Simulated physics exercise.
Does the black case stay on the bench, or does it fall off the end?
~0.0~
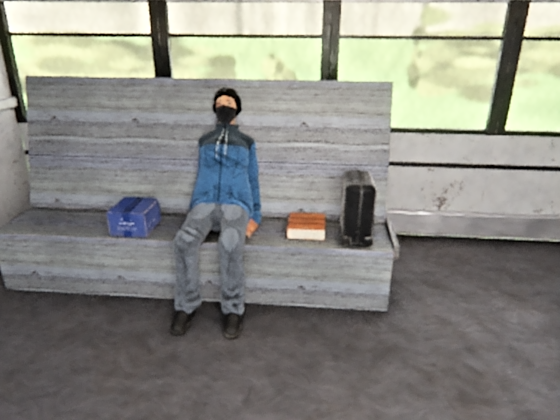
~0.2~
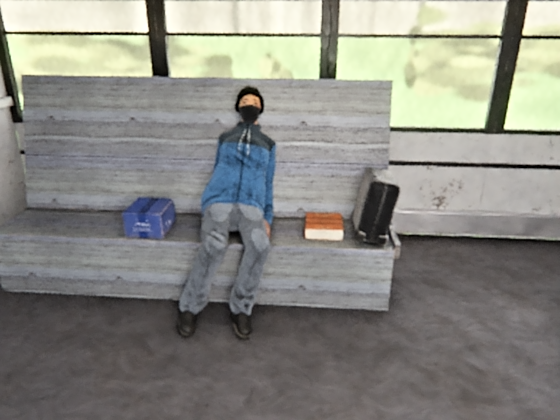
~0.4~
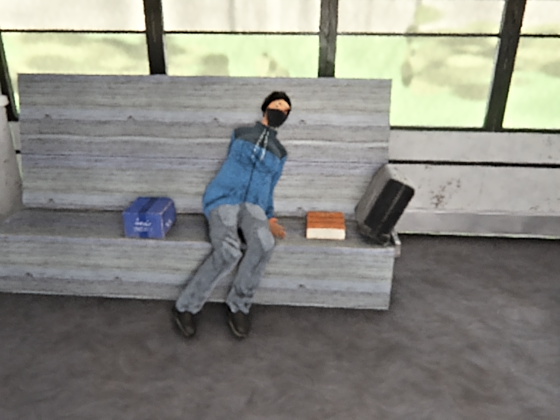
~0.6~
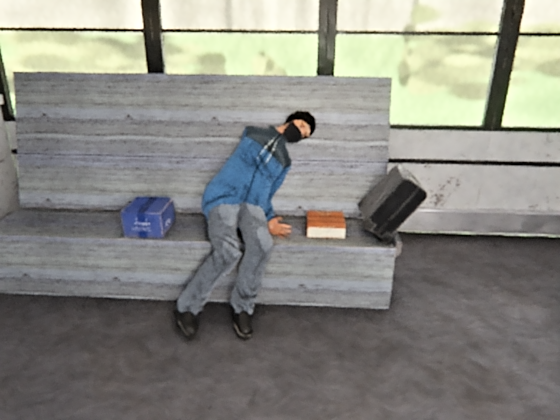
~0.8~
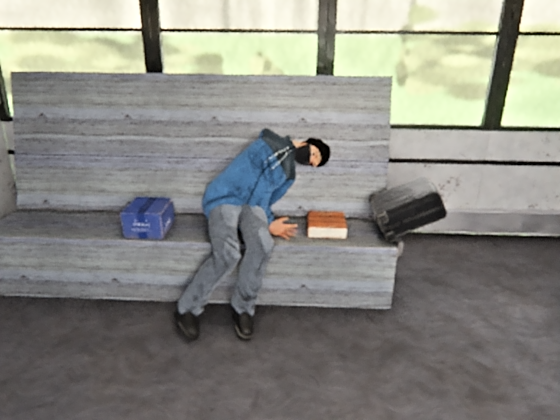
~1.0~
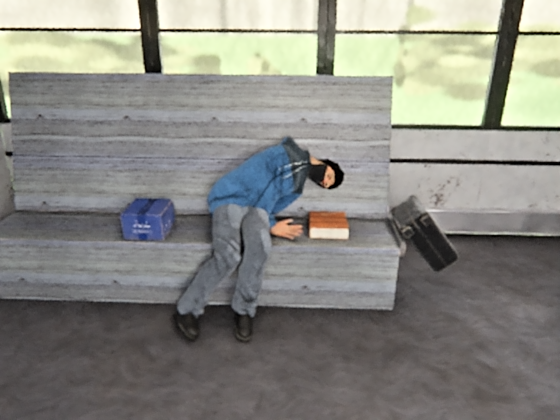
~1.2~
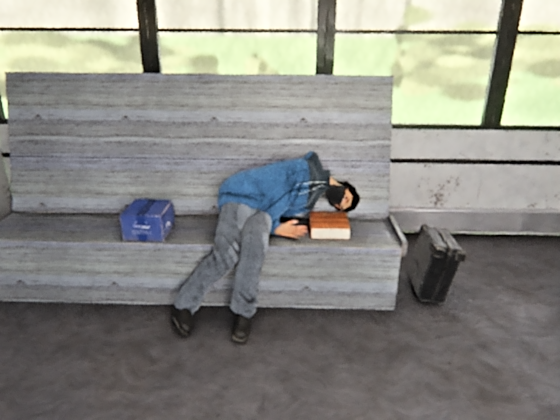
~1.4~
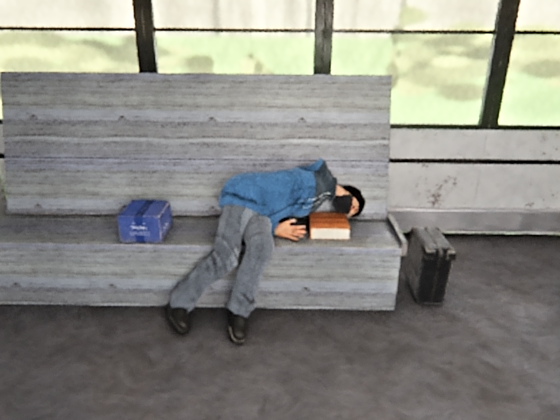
The black case falls off. It leans out over the right end of the bench, tumbles over and lands on the floor.
